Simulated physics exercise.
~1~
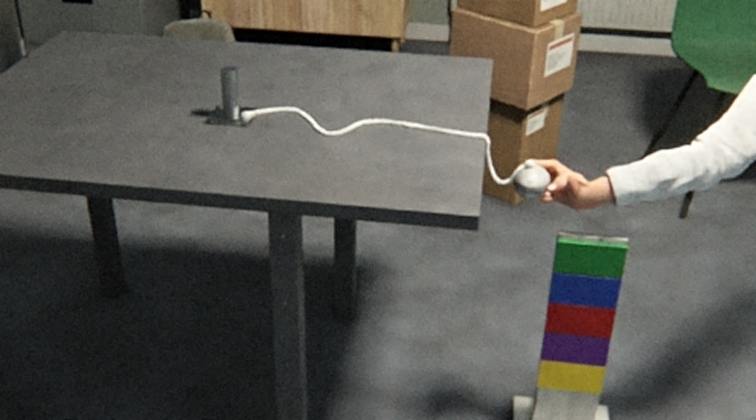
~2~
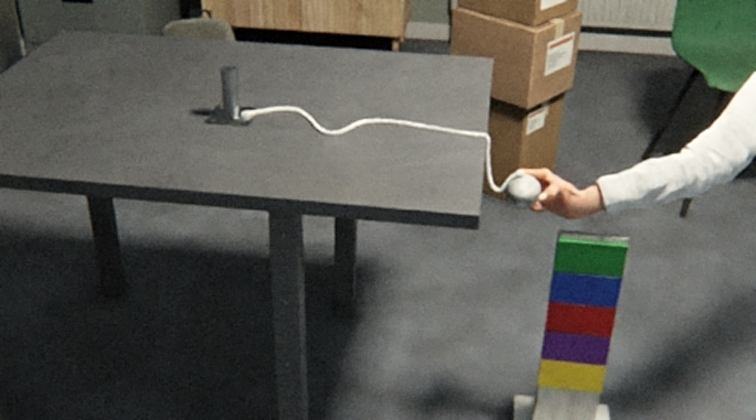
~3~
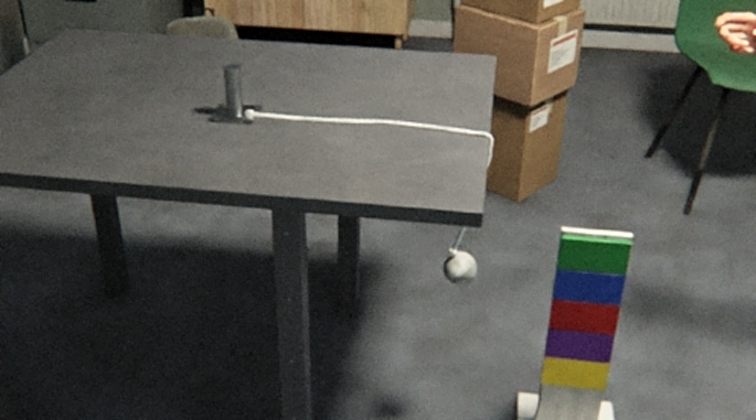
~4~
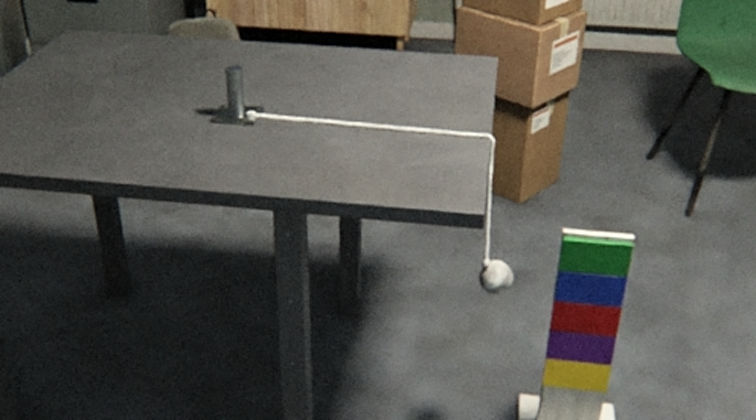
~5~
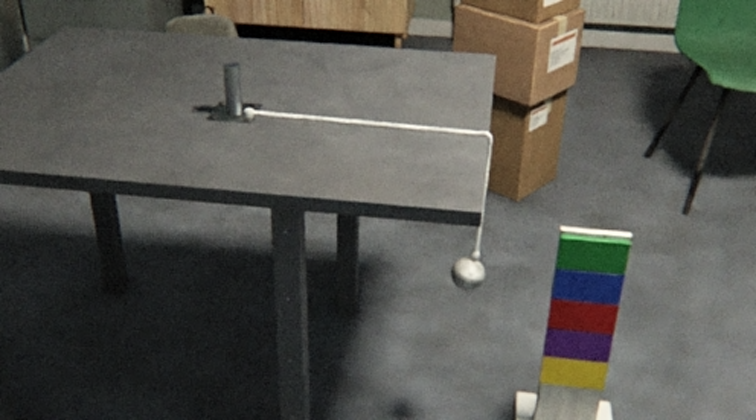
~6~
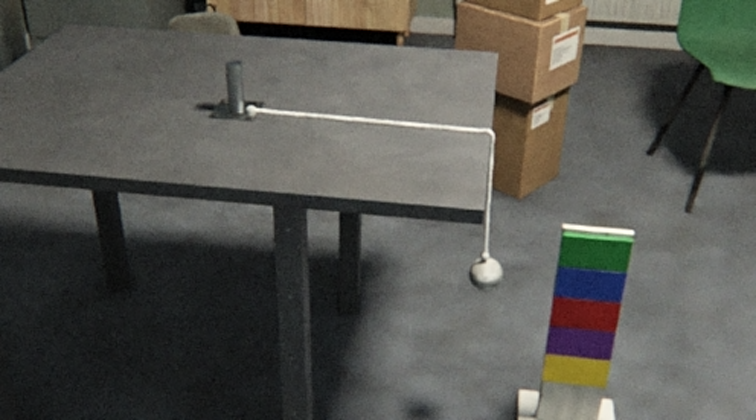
Beside a dark desk, a hand releases a white ball tied to a post, which drops, swings and hangs level with blue.
